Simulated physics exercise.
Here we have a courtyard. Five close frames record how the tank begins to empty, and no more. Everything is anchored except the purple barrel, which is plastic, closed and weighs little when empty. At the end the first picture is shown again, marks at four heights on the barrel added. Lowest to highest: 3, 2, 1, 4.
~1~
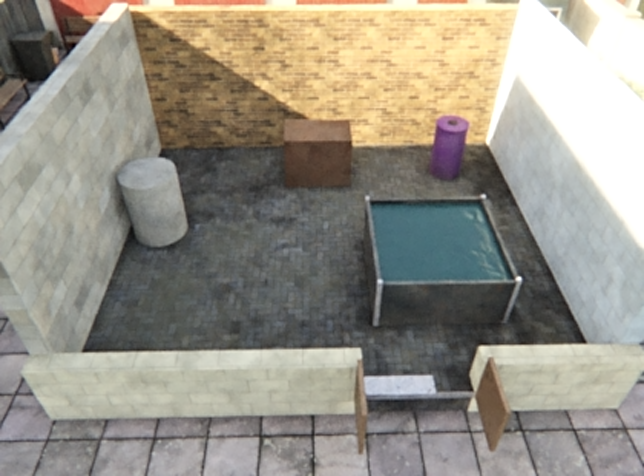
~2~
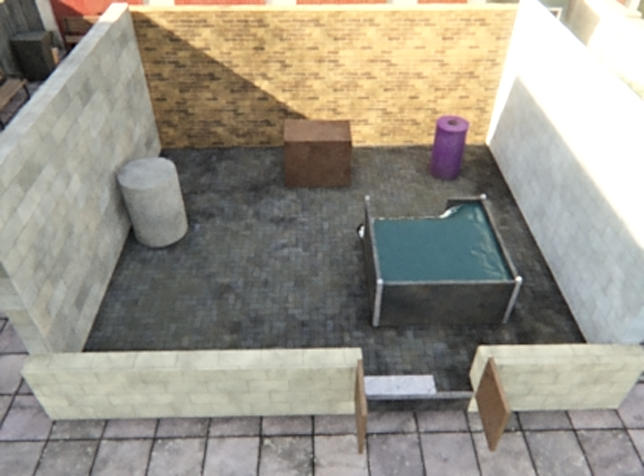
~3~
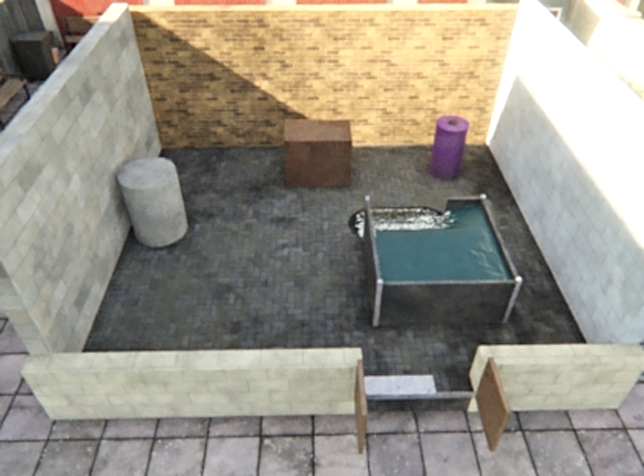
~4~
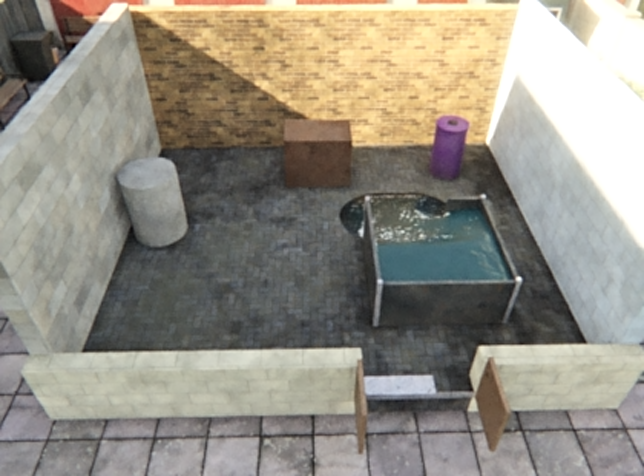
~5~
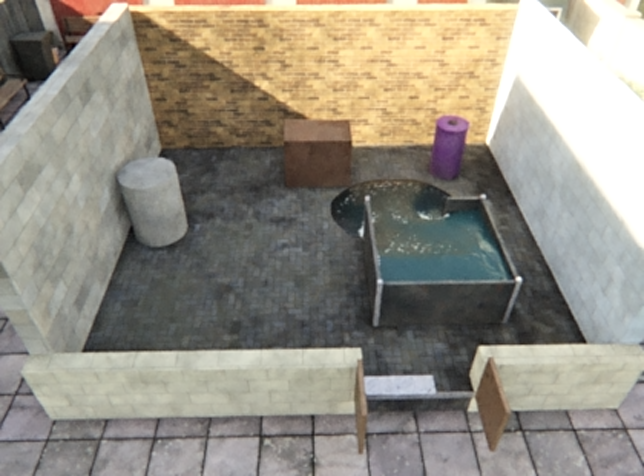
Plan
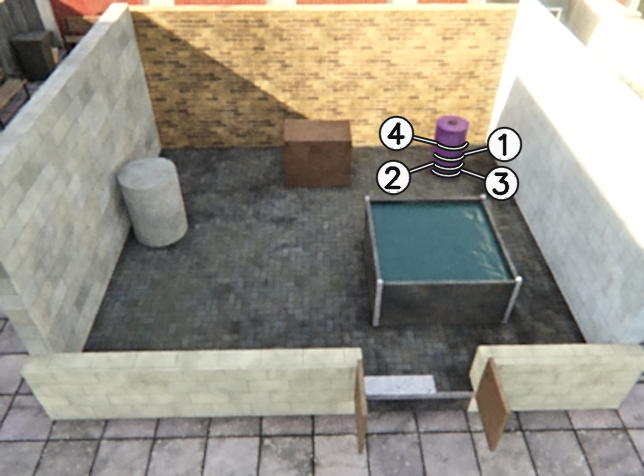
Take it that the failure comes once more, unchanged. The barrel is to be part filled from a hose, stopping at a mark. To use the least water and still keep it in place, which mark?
I would pick mark 2.
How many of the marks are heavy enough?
Three.
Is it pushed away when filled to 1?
No.
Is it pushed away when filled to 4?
No, not at all.
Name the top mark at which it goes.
Here it is mark 3.
In white, 1 at (451, 160); 2 at (450, 169); 3 at (448, 175); 4 at (454, 148); from the bottom up 3, 2, 1, 4.
With 1, it does not move.
With 2, it does not move.
With 3, it is pushed about 3 times its own width away.
With 4, it does not move.
